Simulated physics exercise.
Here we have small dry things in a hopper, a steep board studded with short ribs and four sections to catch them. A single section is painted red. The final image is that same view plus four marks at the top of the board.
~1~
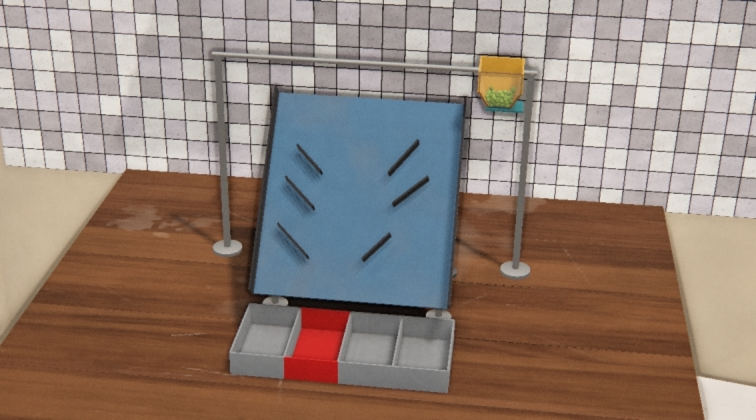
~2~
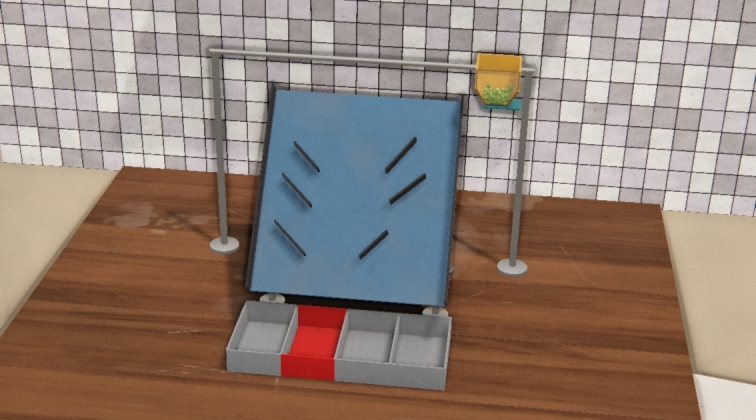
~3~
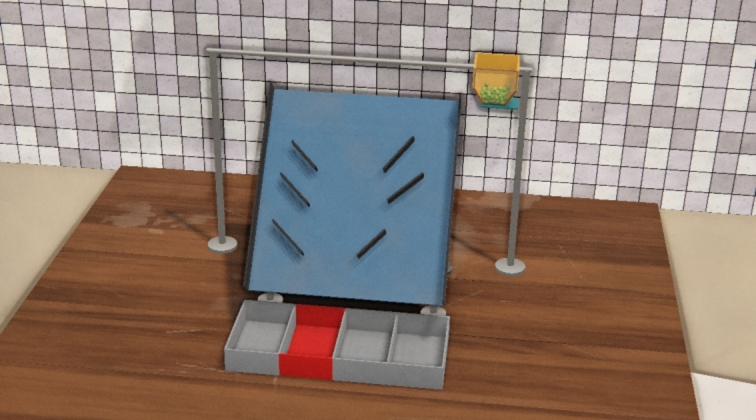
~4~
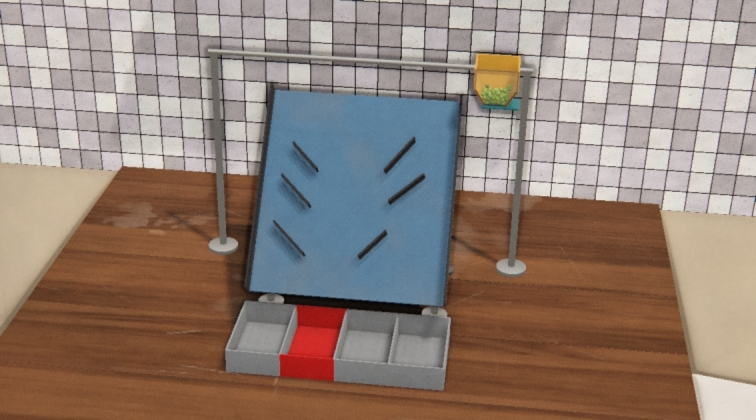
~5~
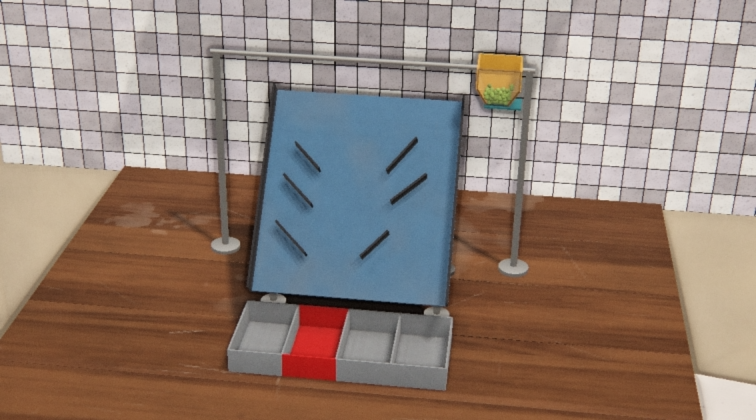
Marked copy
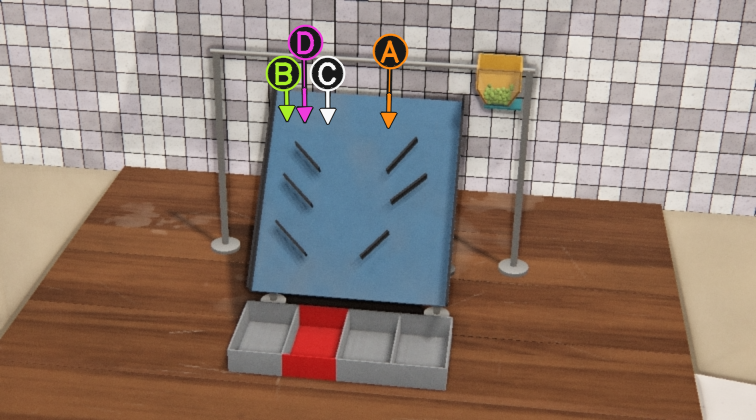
A steep blue board with dark ribs stands on a brown wooden table before a tiled wall of white, grey and lilac squares, seen from the front and slightly above. A metal frame rises around it, with a small orange hopper holding green bits at its upper right, and four sections lie below, the second from left red, the others grey. Nothing in the scene moves; only the view shifts very slightly and drifts back.
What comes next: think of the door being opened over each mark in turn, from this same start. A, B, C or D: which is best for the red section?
I would pick mark A.
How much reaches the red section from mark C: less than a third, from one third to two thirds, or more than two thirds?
Mark C gives from one third to two thirds.
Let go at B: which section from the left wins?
The first from the left.
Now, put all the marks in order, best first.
A, C, D, B.
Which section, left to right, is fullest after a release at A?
The second.
On the marked copy, mark A meets the board at (388, 122); mark B meets the board at (287, 115); mark C meets the board at (327, 118); mark D meets the board at (304, 116).
With A, almost all in the red section, about a tenth in other sections.
With B, about a tenth in the red section, almost all in other sections.
With C, roughly half in the red section, roughly a third in other sections, about a tenth outside the box.
With D, roughly a third in the red section, roughly two thirds in other sections, just a few outside the box.
